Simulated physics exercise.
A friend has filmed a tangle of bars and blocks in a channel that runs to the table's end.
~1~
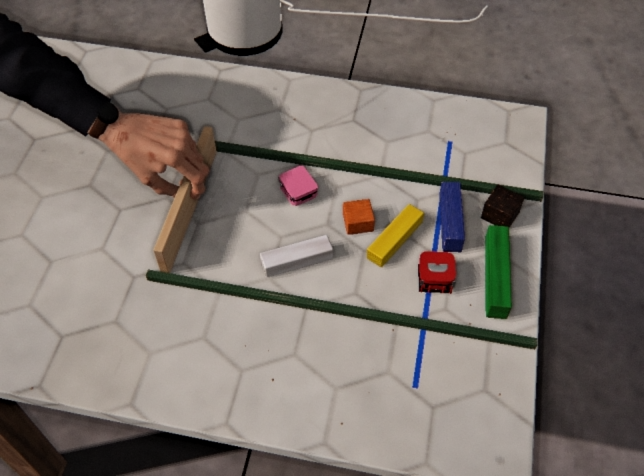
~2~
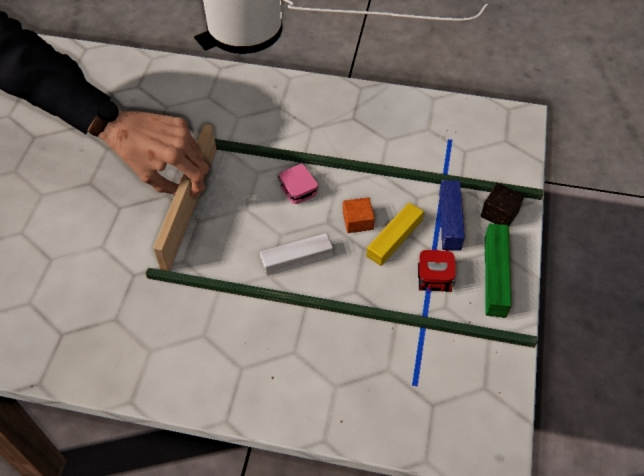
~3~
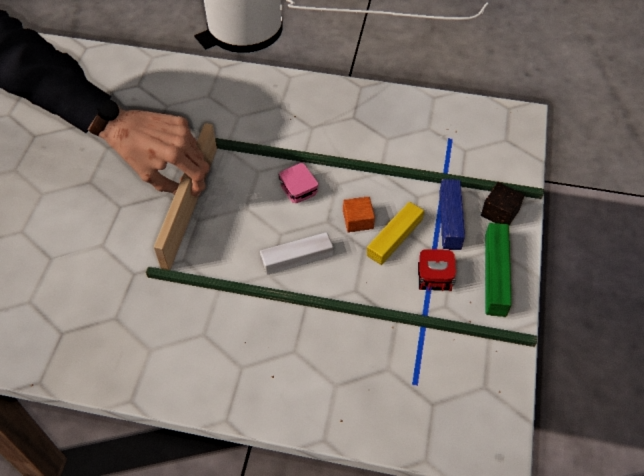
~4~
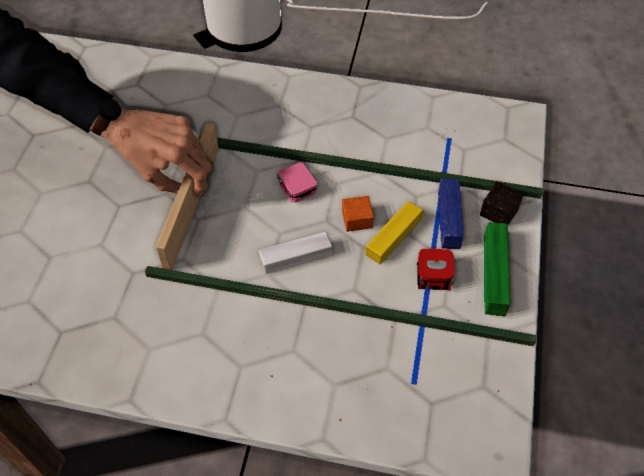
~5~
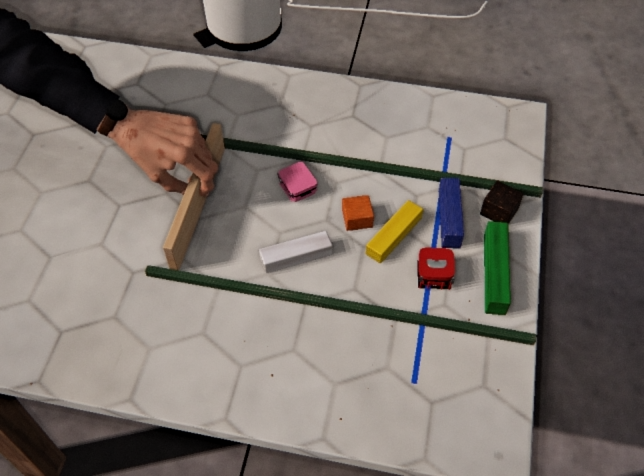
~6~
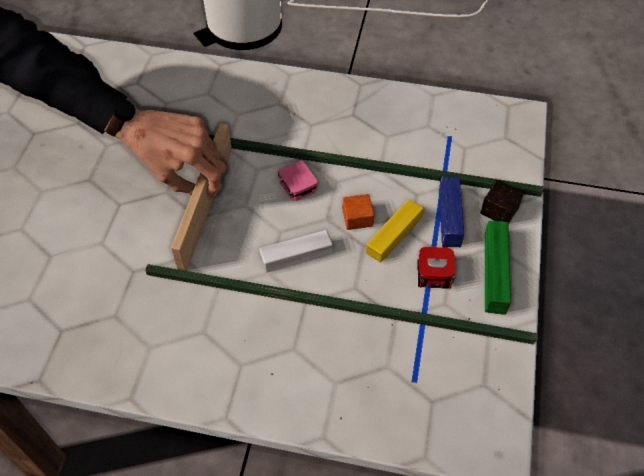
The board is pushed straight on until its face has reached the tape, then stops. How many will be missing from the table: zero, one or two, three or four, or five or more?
The number that fall off is zero.
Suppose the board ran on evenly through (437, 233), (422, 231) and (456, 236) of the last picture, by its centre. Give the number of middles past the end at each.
The counts: 0, 0 and 1.
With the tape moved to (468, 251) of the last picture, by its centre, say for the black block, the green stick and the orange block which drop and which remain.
The black block drops off, the green stick comes down, the orange block is kept.
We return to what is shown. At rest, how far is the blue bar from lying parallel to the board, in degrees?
About 5°.
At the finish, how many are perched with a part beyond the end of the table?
It comes to 0.
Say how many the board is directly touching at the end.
That makes 3.
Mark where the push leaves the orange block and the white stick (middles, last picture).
About (450, 229), and the other about (440, 271).
A little later, none off yet; green stick at rest near (497, 266); black block at rest near (502, 203); blue bar at rest near (451, 212).
Next, none off yet; green stick at rest near (497, 266); black block at rest near (502, 203); blue bar moving near (460, 212).
When it is over, the number that fall off is zero.
